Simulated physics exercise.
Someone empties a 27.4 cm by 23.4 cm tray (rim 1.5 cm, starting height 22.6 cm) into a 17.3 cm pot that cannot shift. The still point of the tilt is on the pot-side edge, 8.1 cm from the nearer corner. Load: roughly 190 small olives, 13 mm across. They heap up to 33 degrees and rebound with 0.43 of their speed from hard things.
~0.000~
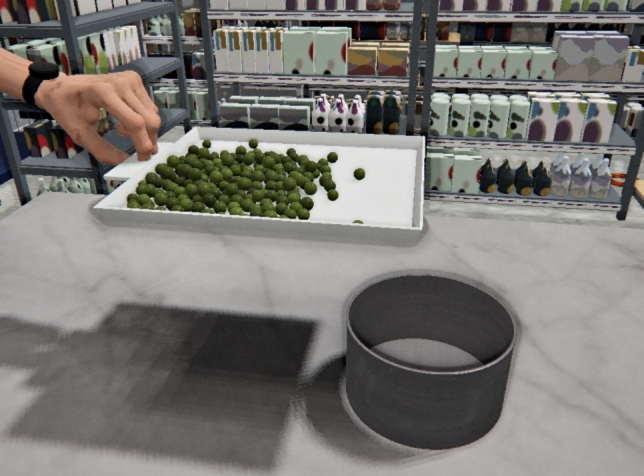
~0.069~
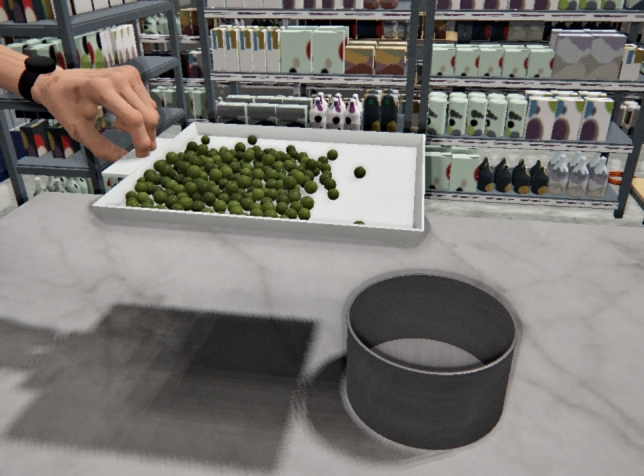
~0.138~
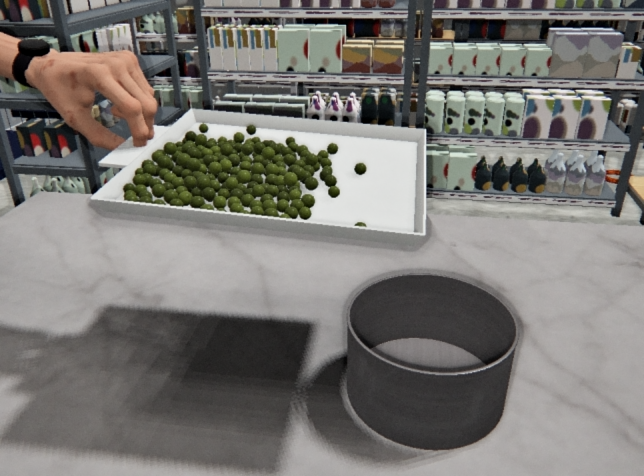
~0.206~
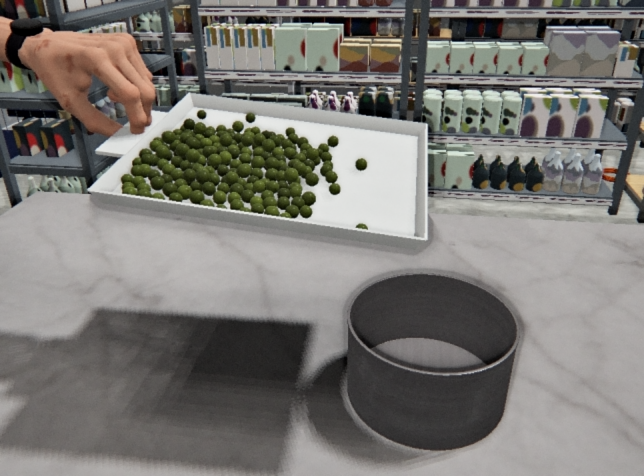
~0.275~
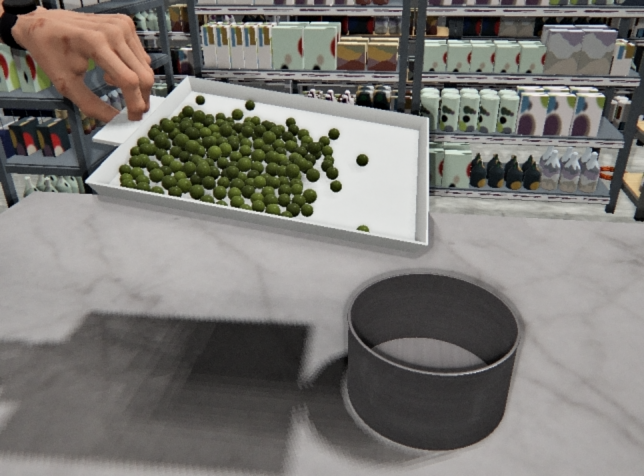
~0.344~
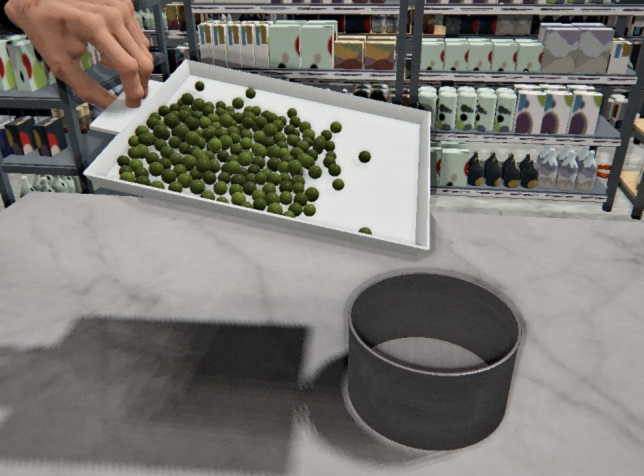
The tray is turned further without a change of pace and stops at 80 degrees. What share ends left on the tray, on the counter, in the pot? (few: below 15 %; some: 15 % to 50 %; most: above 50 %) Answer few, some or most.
Left on the tray: Few; on the counter: Most; in the pot: Some.
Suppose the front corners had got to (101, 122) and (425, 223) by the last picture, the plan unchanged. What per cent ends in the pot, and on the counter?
Pot 60, counter 40.
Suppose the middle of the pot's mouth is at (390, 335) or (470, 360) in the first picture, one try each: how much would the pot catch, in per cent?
Some 85 and 65 per cent.
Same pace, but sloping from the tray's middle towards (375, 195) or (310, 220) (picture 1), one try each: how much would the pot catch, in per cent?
About 75 and 30 per cent.
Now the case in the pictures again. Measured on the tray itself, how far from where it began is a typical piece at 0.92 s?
About 9 cm.
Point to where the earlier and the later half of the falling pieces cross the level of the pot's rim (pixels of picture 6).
First near (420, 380), later near (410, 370).
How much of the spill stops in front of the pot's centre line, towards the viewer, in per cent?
Roughly 100 per cent.
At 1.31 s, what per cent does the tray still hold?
Roughly 60 per cent.
After 0.92 s, tilt 46 degrees; the tray holds 95 %, the pot 0 %.
After 1.31 s, tilt 66 degrees; the tray holds 60 %, the pot 10 %.
After 1.78 s, tilt 80 degrees; the tray holds 5 %, the pot 40 %.
By 2.7 s all is still; tray 0 %, counter 60 %, pot 40 %.
